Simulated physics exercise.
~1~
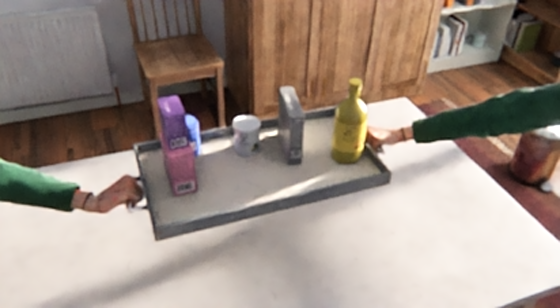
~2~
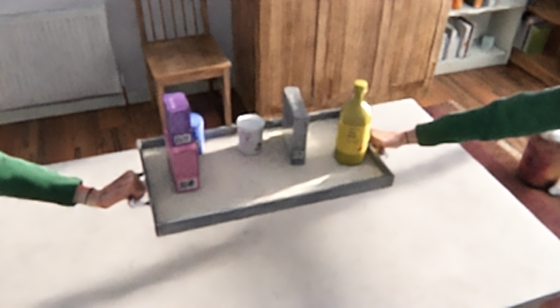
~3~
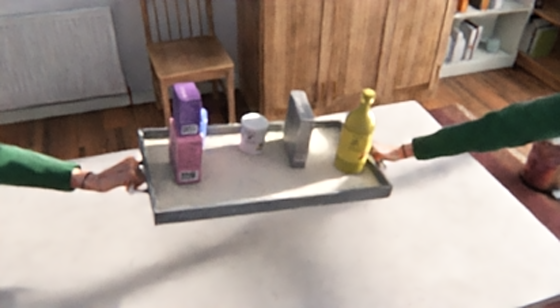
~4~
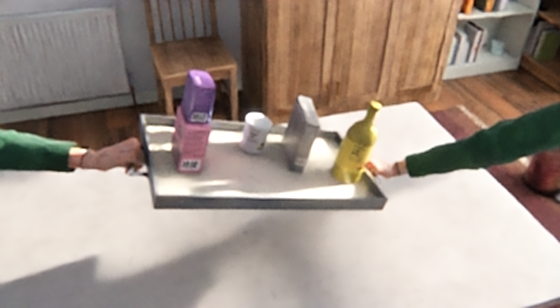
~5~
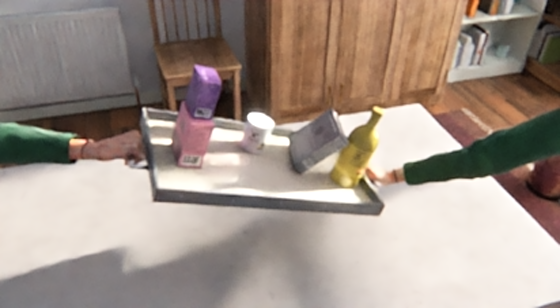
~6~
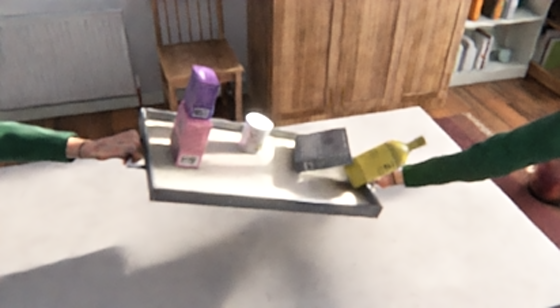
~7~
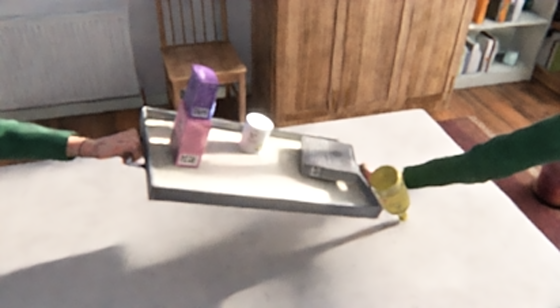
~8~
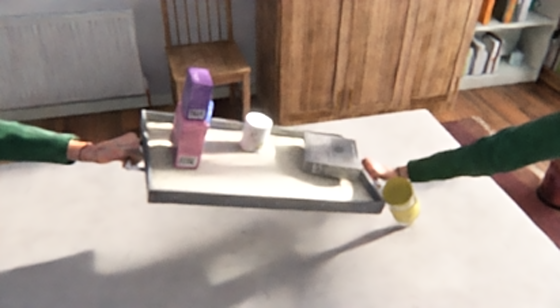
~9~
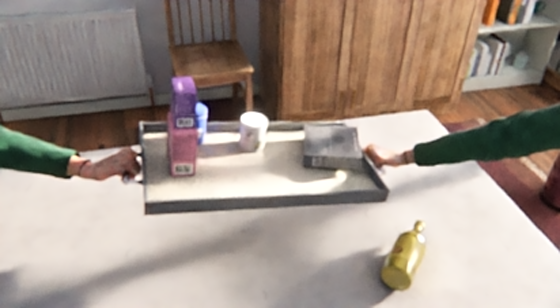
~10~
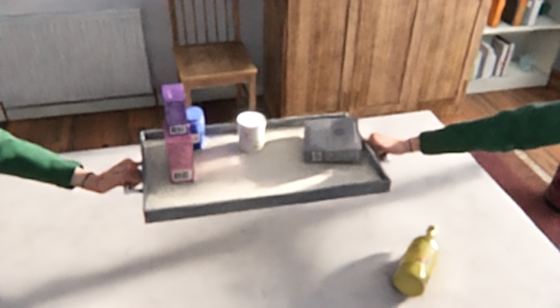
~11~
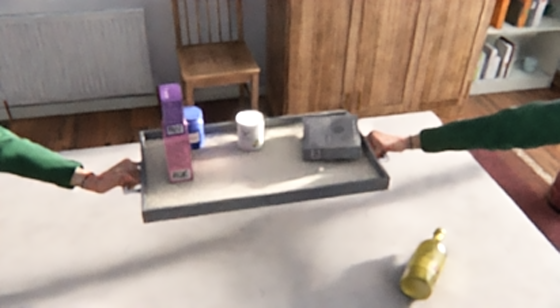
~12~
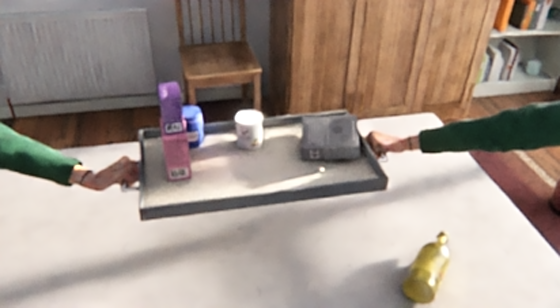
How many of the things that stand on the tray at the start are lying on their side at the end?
Two of them are lying on their side, the grey packet on the tray and the yellow bottle on the table.
